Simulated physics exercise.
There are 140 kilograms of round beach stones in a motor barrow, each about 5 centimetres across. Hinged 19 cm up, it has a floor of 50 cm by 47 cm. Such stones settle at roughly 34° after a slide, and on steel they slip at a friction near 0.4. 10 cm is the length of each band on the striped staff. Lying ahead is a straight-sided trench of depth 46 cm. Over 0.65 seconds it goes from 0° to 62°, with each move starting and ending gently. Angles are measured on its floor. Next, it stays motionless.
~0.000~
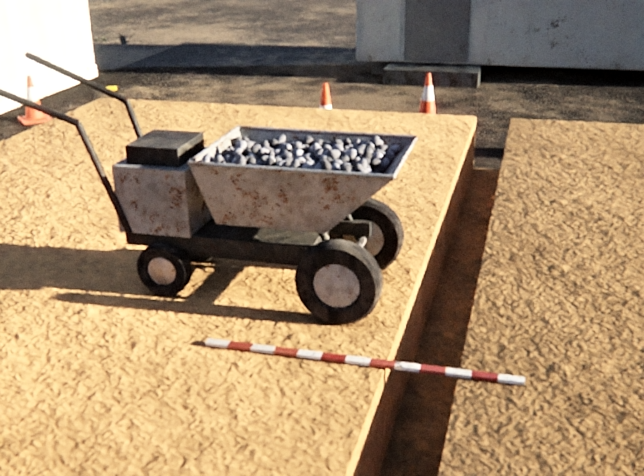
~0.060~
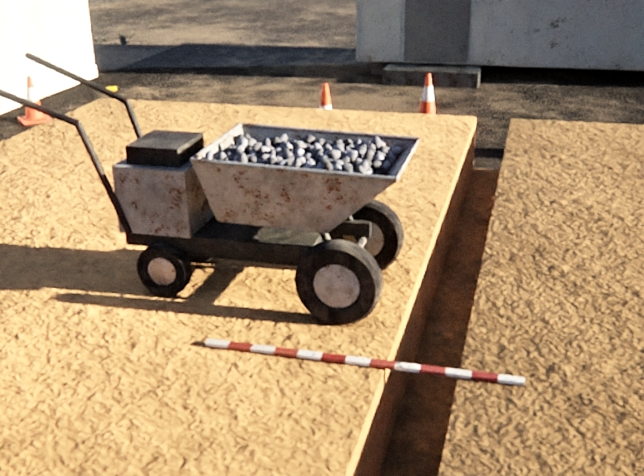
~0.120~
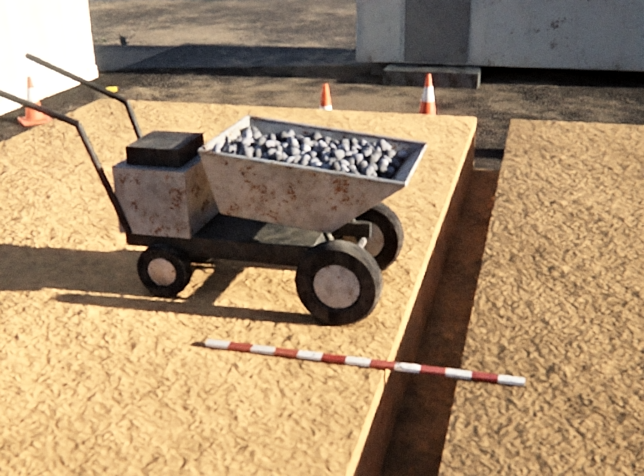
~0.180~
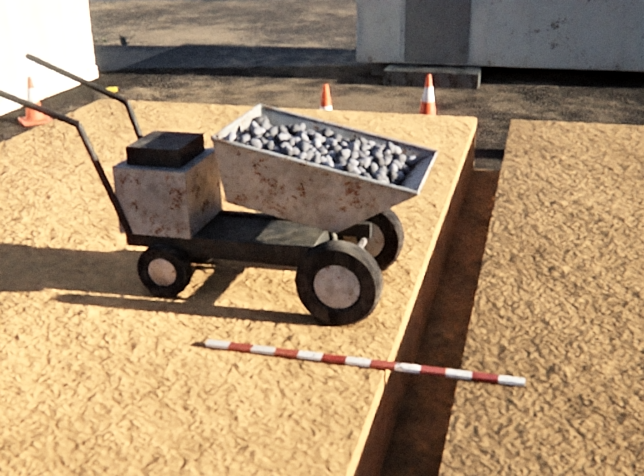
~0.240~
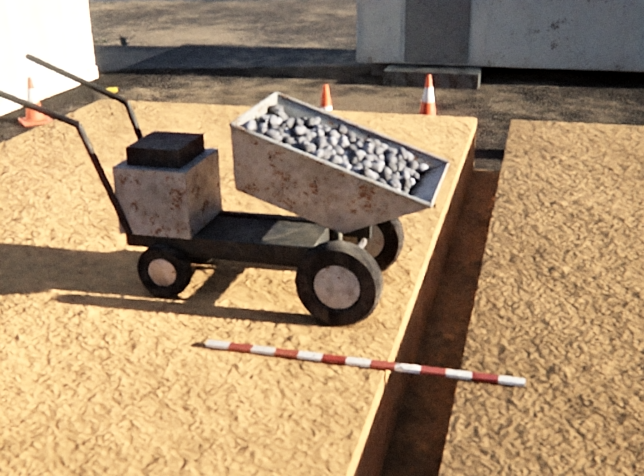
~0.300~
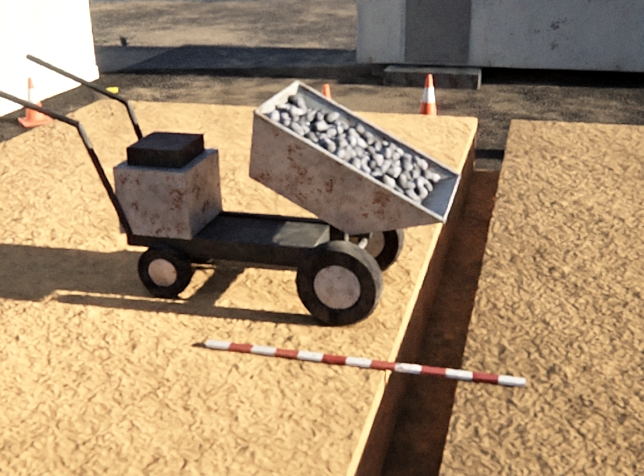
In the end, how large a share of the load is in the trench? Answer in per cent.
A share of roughly 9 %.
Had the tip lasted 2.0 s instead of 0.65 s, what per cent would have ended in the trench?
I'd put it at some 15 in a hundred.
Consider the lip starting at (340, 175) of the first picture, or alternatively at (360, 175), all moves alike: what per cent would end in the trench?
About 45 per cent from the first spot, about 30 from the second.
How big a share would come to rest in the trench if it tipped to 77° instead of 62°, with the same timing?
Share in trench: Approx. 0%.
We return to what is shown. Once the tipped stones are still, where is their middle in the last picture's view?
(555, 313).
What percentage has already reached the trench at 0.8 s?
By then, around 0 percent.
After 0.5 s the floor is at 53°; 100 % in the skip; the foremost stones are at (462, 233).
After 0.8 s the floor is at 62°; 76 % in the skip, 1 % in the trench, 23 % past the trench; the foremost stones are at (548, 317).
After 1.1 s the floor is at 62°; 23 % in the skip, 77 % past the trench; the foremost stones are past the picture's edge.
After 3.0 s the floor is at 62°; 0 % in the skip, 9 % in the trench, 91 % past the trench; the foremost stones are past the picture's edge.
